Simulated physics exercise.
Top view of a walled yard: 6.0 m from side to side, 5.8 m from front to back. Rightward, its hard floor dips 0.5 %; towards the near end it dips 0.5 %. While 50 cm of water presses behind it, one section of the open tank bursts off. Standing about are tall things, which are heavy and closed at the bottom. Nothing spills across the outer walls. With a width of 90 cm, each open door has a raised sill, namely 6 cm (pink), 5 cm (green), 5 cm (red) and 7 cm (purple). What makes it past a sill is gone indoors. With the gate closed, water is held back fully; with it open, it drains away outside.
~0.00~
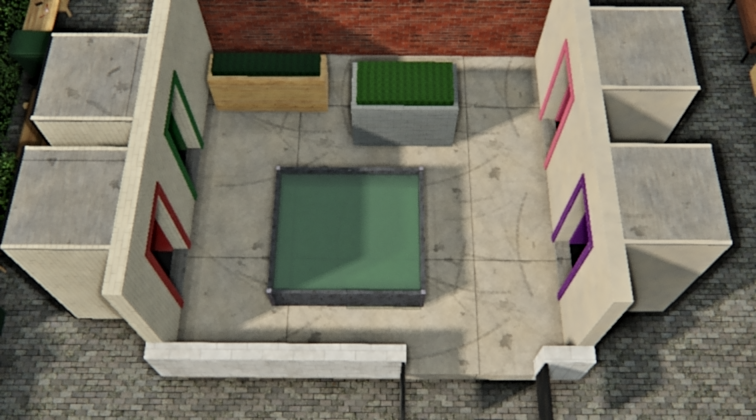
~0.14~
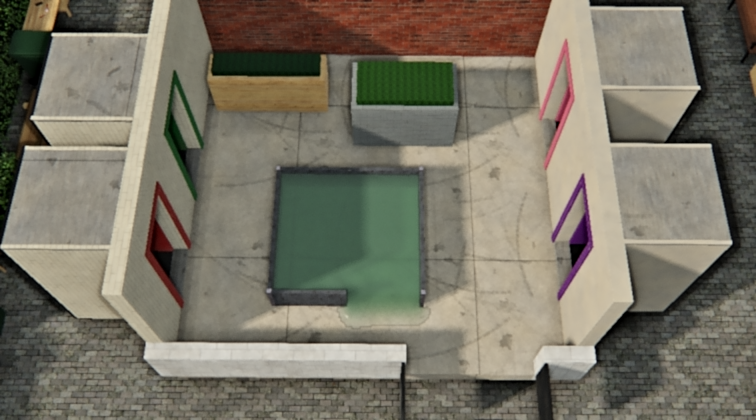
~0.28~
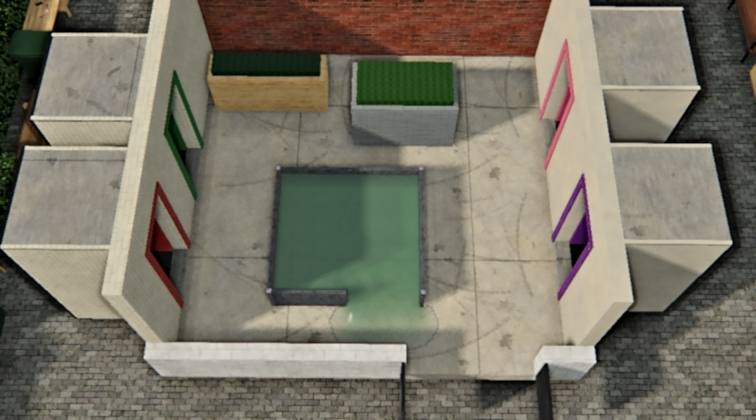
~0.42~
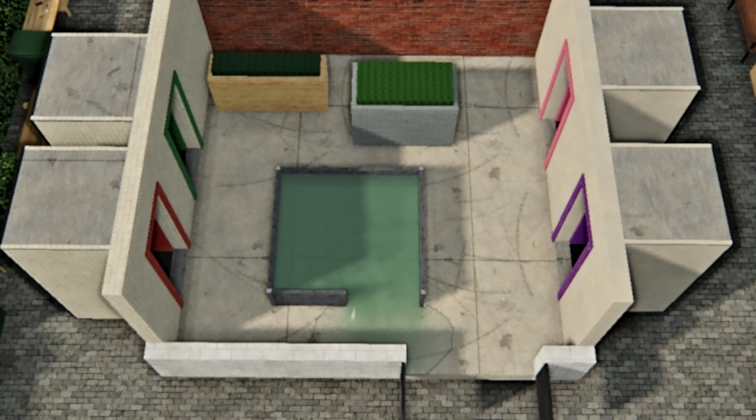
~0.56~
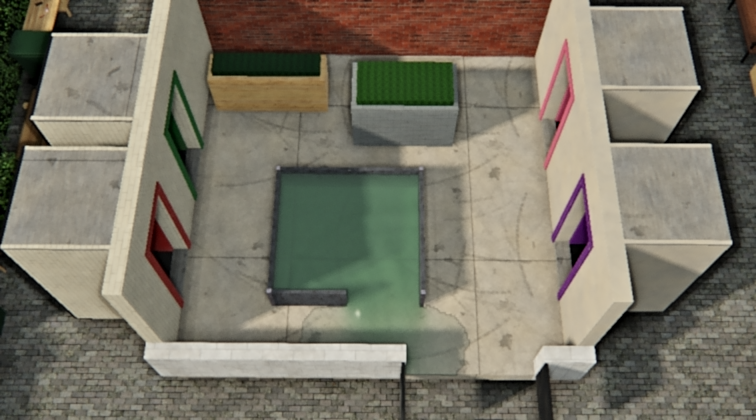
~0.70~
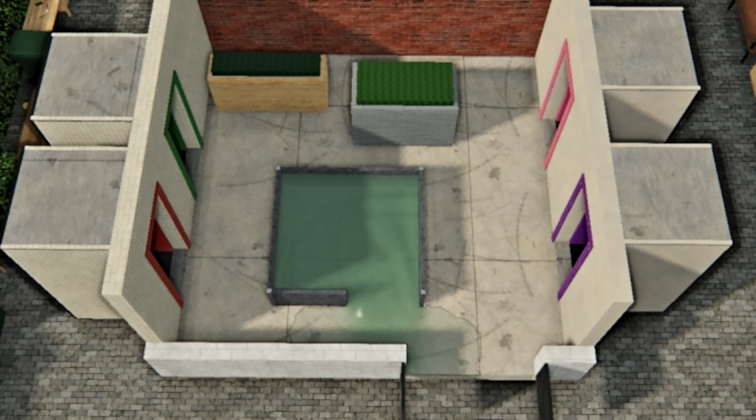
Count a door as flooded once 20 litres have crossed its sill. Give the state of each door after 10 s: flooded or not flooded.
The pink door will most likely respect the limit; the green door will most likely respect the limit; the red door will most likely bust the limit; the purple door will most likely respect the limit.
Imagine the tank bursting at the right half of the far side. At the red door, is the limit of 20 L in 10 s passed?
Then red does not exceed it.
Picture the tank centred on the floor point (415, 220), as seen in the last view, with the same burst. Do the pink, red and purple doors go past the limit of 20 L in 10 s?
Then: Pink below, red not over, purple under.
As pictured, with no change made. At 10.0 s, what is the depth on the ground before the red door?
Around 6.0 cm there.
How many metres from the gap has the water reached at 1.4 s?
That comes to near 3.0 m out.
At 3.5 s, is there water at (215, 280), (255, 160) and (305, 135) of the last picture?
Submerged, untouched, untouched.
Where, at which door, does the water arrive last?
The pink door.
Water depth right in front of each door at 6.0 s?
Readings (cm): Pink = 2; green = 3; red = 9; purple = 4.
After 1.4 s water covers 15 % of the floor and is deepest (41 cm) near (385, 346); pink door not reached, green door not reached, red door not reached, purple door not reached.
After 2.2 s water covers 20 % of the floor and is deepest (38 cm) near (385, 358); pink door not reached, green door not reached, red door 9 cm at the sill, 1 L in, purple door not reached.
After 3.5 s water covers 30 % of the floor and is deepest (24 cm) near (374, 358); pink door not reached, green door 2 cm at the sill, 0 L in, red door 12 cm at the sill, 27 L in, purple door 4 cm at the sill, 0 L in.
After 6.0 s water covers 60 % of the floor and is deepest (16 cm) near (374, 358); pink door 2 cm at the sill, 0 L in, green door 3 cm at the sill, 0 L in, red door 9 cm at the sill, 74 L in, purple door 4 cm at the sill, 0 L in.
After 10.0 s water covers 85 % of the floor and is deepest (10 cm) near (385, 358); pink door 2 cm at the sill, 0 L in, green door 3 cm at the sill, 0 L in, red door 6 cm at the sill, 93 L in, purple door 3 cm at the sill, 0 L in.
